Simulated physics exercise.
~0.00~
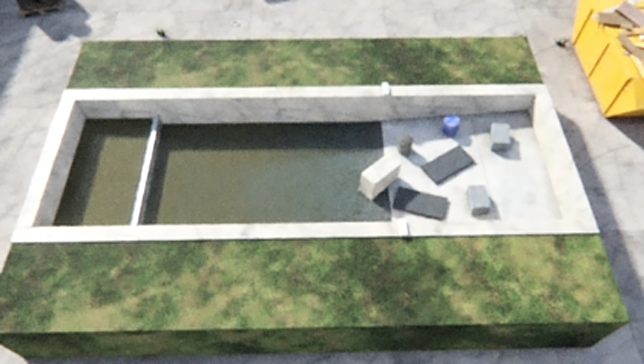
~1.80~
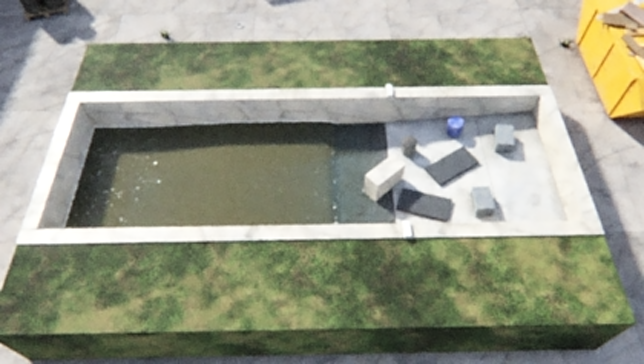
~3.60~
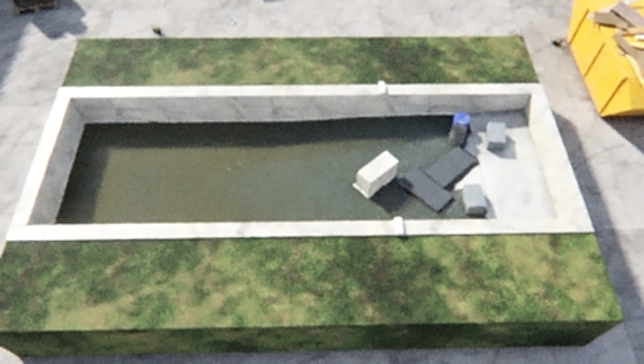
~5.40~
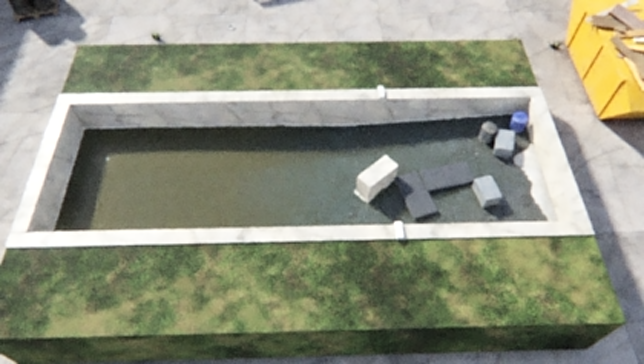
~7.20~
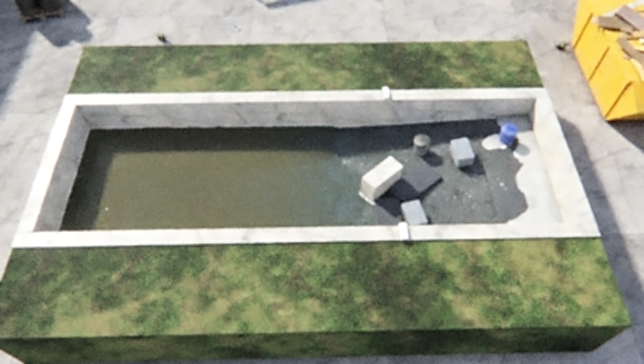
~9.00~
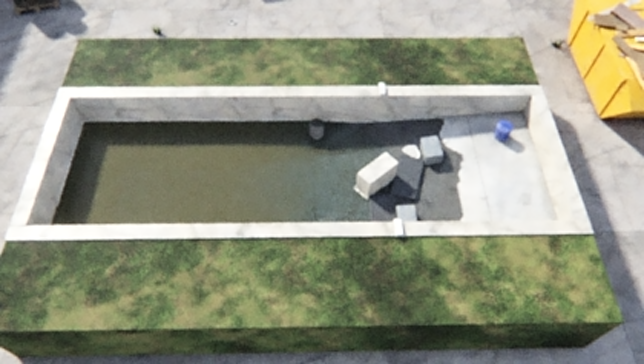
Penned water stands behind a board at the left of a pale concrete boat ramp, seen from above between grassy banks, with part of a yellow skip at the upper right. A white crate, dark slabs, grey blocks, a dark bucket and a blue pail sit toward the dry right end. The board goes, and the water surges right up the slope, shifting the dark pieces and then carrying the pail toward the far corner. As it drains back, several pieces slide left and the dark bucket drifts farthest. The blue pail ends stranded on bare concrete, short of the waterline marks.
